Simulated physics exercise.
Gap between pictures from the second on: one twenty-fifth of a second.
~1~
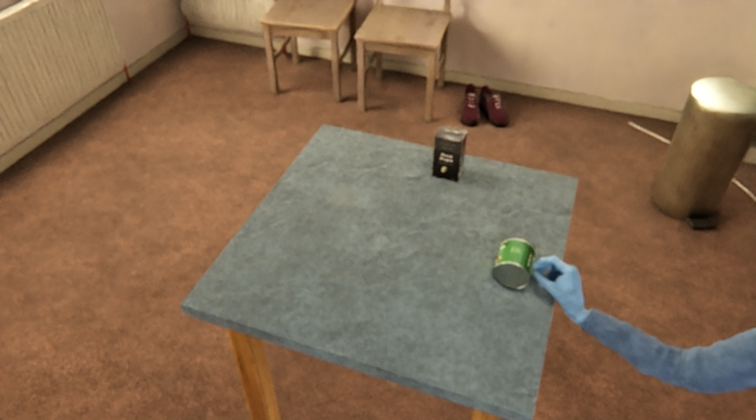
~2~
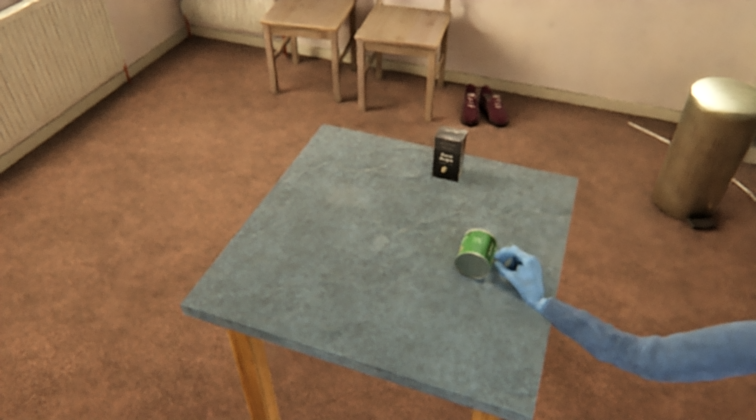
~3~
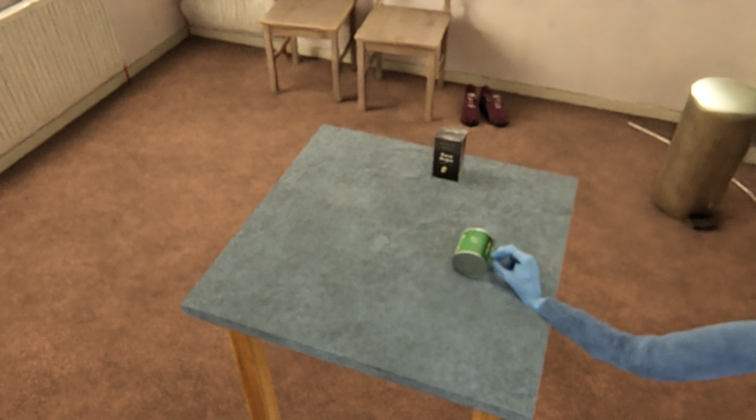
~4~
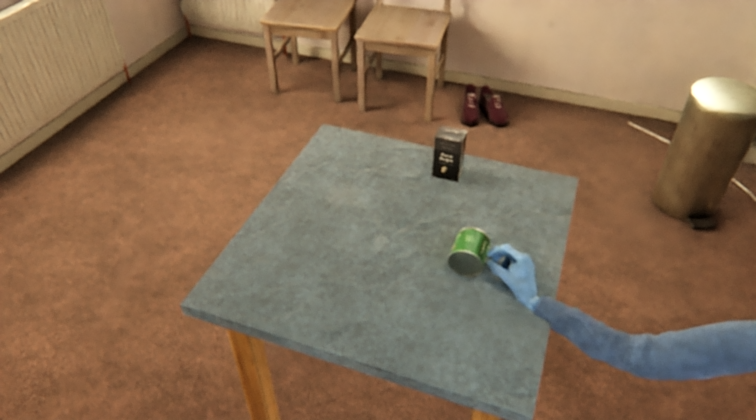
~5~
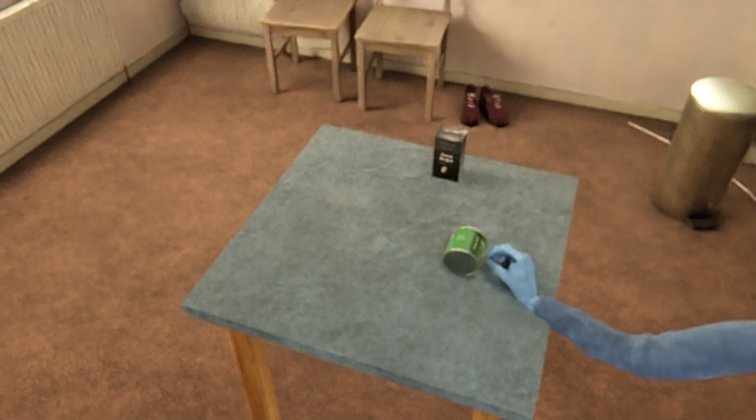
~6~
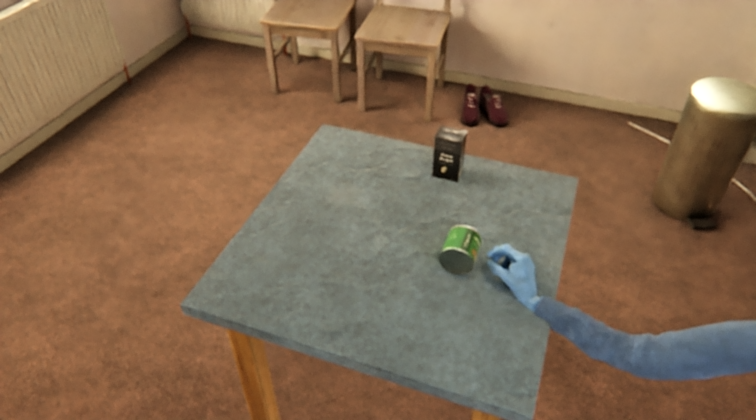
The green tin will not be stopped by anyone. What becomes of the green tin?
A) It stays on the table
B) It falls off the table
A.
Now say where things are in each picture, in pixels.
Under the hand; green tin (514, 264), in the first frame.
Under the hand; green tin (476, 254), in the second frame.
Under the hand; green tin (474, 253), in the third frame.
Green tin (470, 252), in the fourth frame.
Green tin (465, 251), in the fifth frame.
Green tin (461, 250) rolled a little, in the sixth frame.
Then, 0.20 s after the last picture, green tin rolled about its own width near (442, 245).
Then, 0.50 s after the last picture, green tin rolled about its own width near (423, 240).
At rest, moved from the start, green tin. Seen from the same camera at the end, green tin near (413, 238).
